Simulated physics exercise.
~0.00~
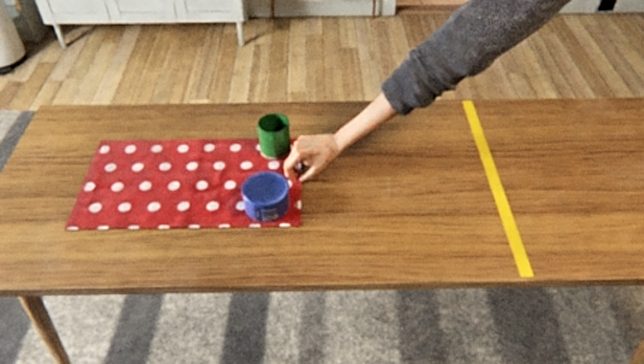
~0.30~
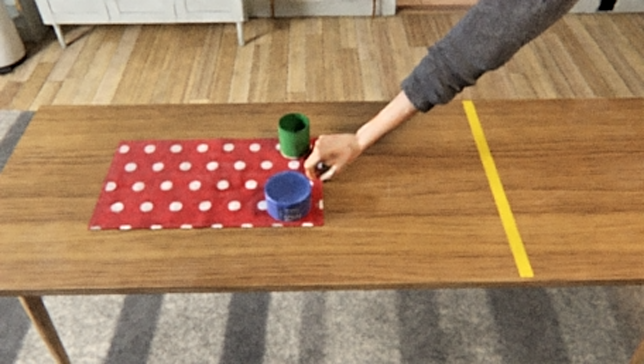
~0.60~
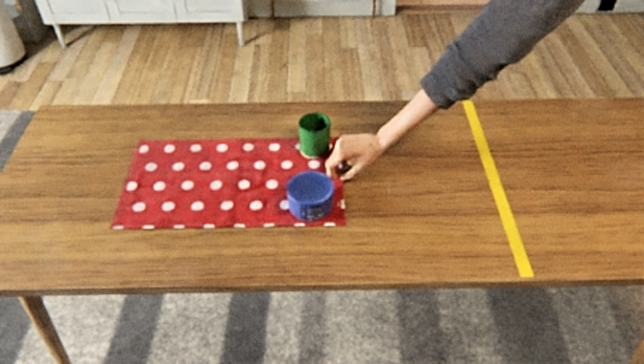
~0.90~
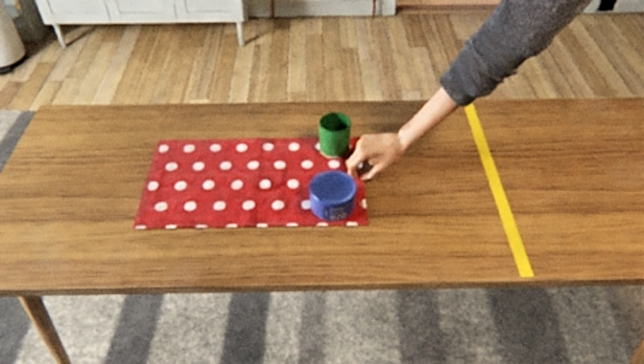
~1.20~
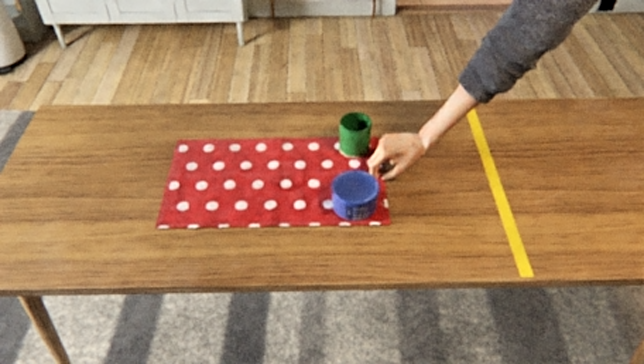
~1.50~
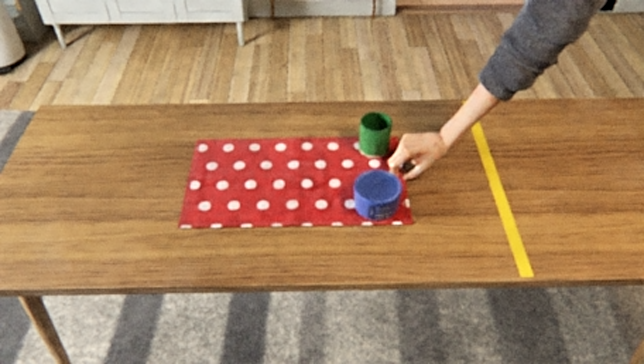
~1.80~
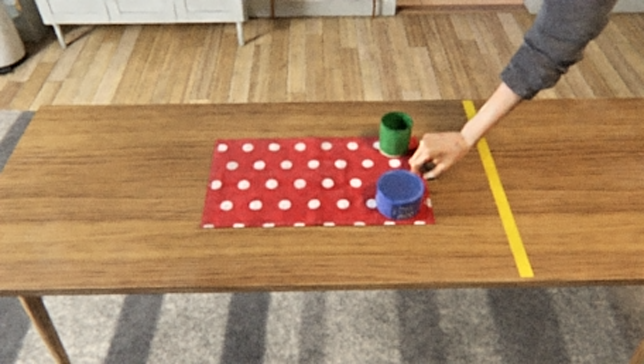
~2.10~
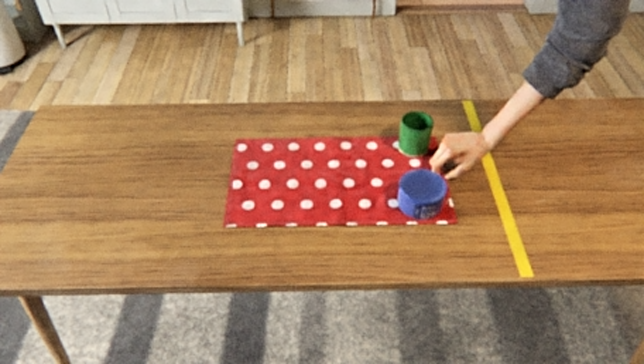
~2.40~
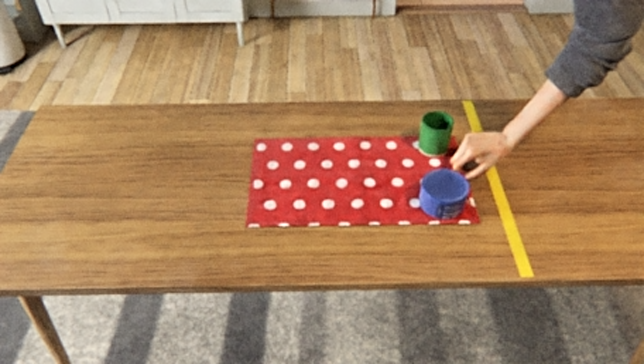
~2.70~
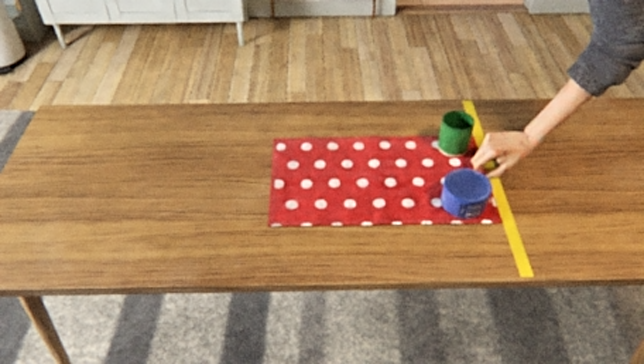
The video shows a hand pulling a red polka-dot cloth steadily to the right across a wooden table, carrying a green mug and a blue tub with it. The cloth's edge reaches the yellow tape line, with both items still resting on top.
